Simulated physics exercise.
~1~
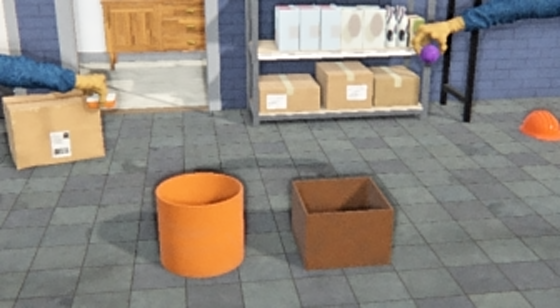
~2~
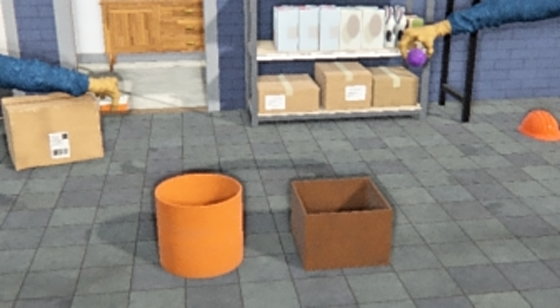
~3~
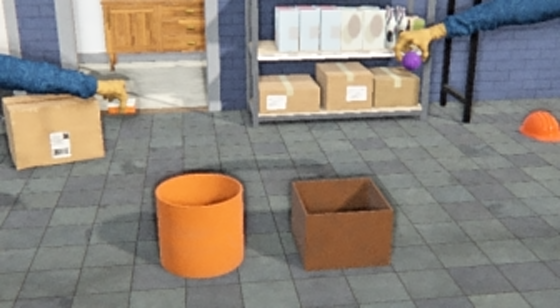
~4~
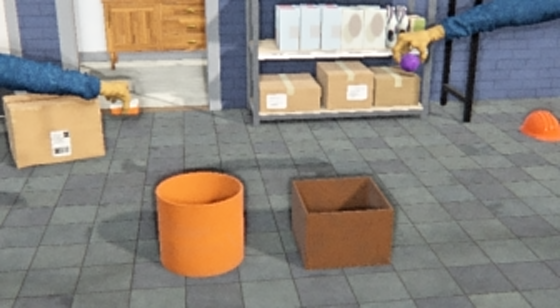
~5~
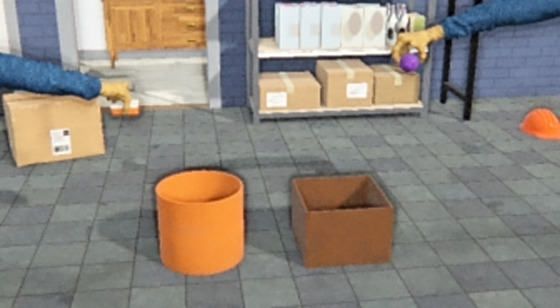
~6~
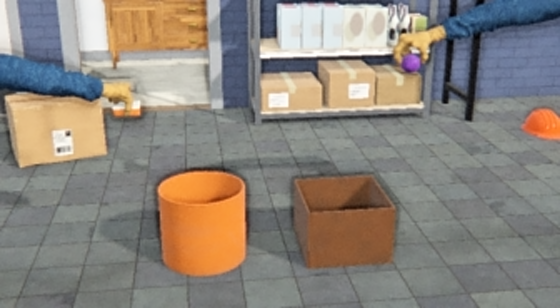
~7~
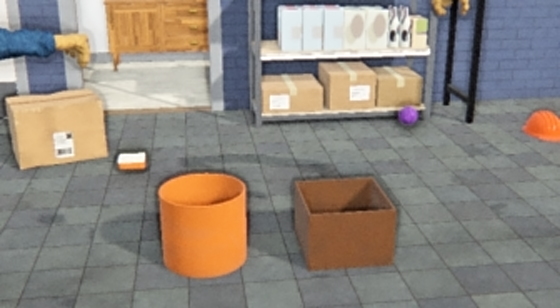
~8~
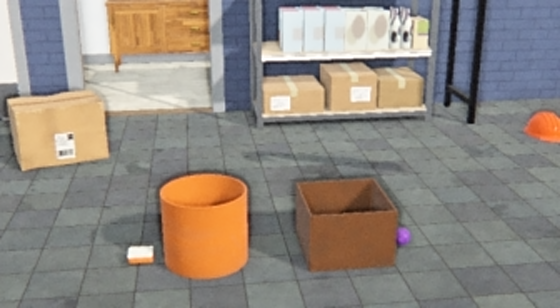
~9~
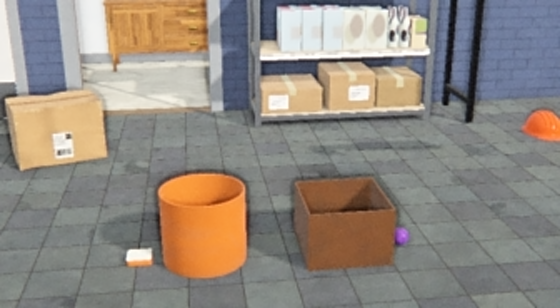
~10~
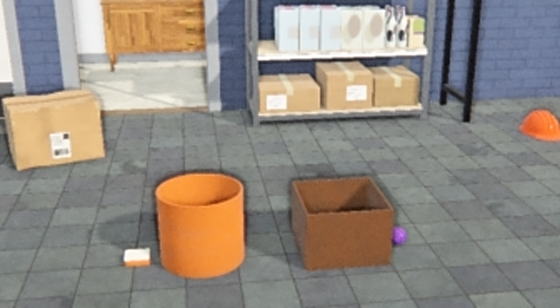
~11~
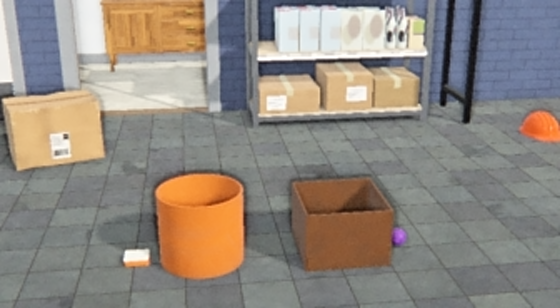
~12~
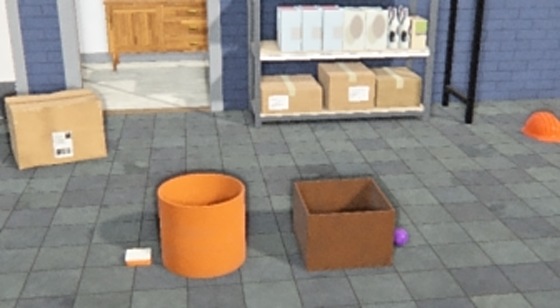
Two gloved hands releasing a purple ball and an orange-and-white block, both missing the orange bucket and brown crate, landing outside.
